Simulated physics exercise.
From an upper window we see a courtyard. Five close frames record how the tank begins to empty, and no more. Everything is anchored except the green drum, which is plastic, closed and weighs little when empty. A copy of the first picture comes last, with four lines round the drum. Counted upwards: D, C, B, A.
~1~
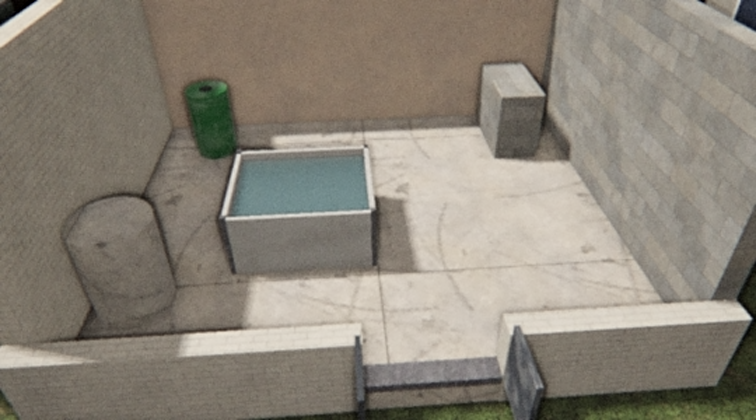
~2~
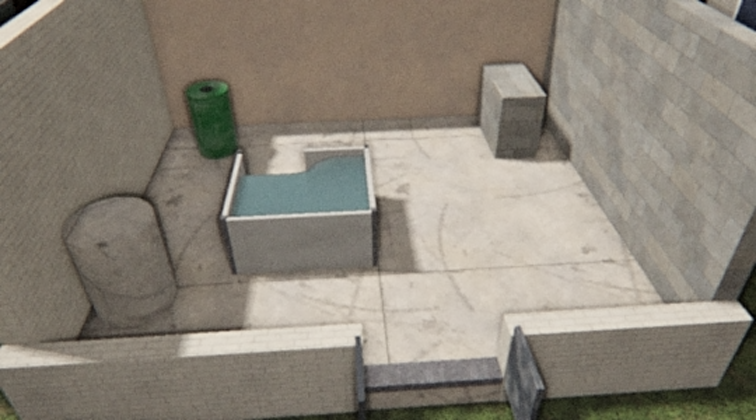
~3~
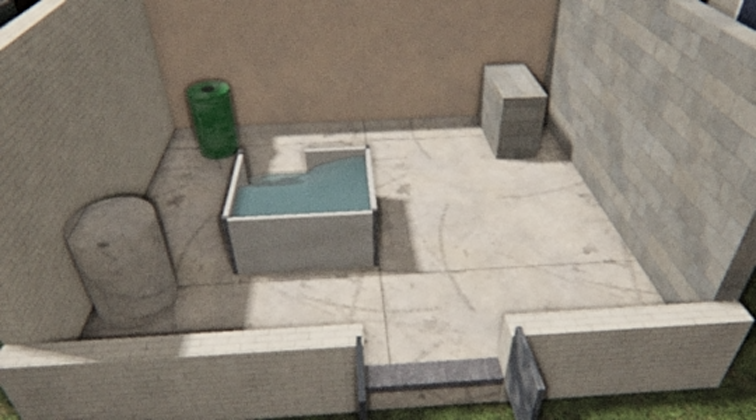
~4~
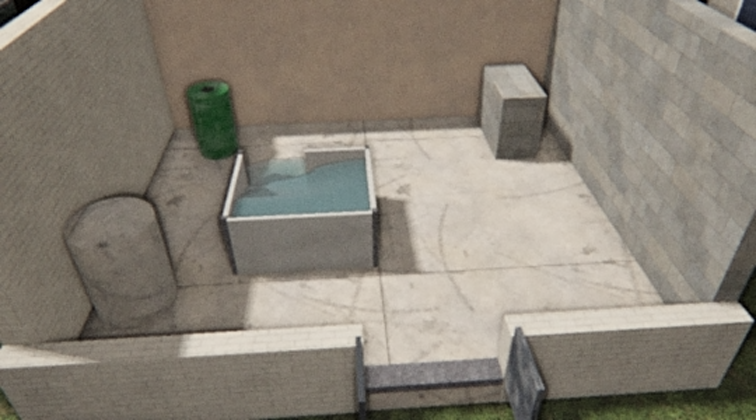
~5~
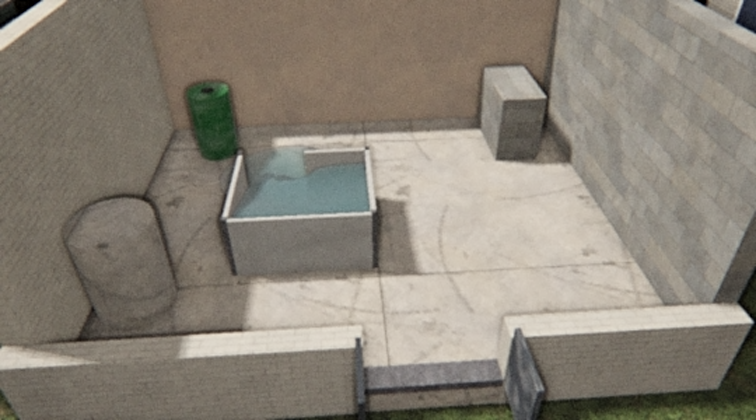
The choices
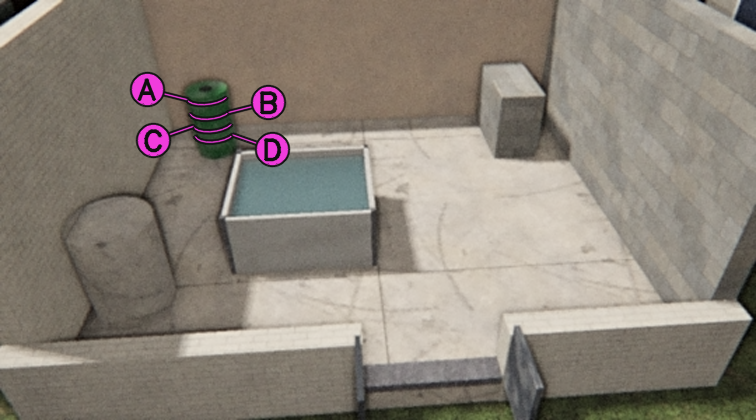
A pale, square-sided tank full of blue-green water stands left of centre in a walled, paved courtyard, seen from an upper window. A green drum stands behind it, a grey block at the back right, a rounded grey shape at the front left, and an open gate in the low front wall. The tank's back side opens at the left and water pours through, spreading behind it, while the view stays still.
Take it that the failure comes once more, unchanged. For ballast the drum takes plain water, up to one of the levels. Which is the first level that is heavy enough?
I would pick line D.
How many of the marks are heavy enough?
All of them.
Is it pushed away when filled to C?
No, that is safe.
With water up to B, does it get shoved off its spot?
No.
On the marked copy, A at (204, 104); B at (207, 119); C at (209, 131); D at (212, 142); from the bottom up D, C, B, A.
With A, it does not move.
With B, it does not move.
With C, it does not move.
With D, it does not move.
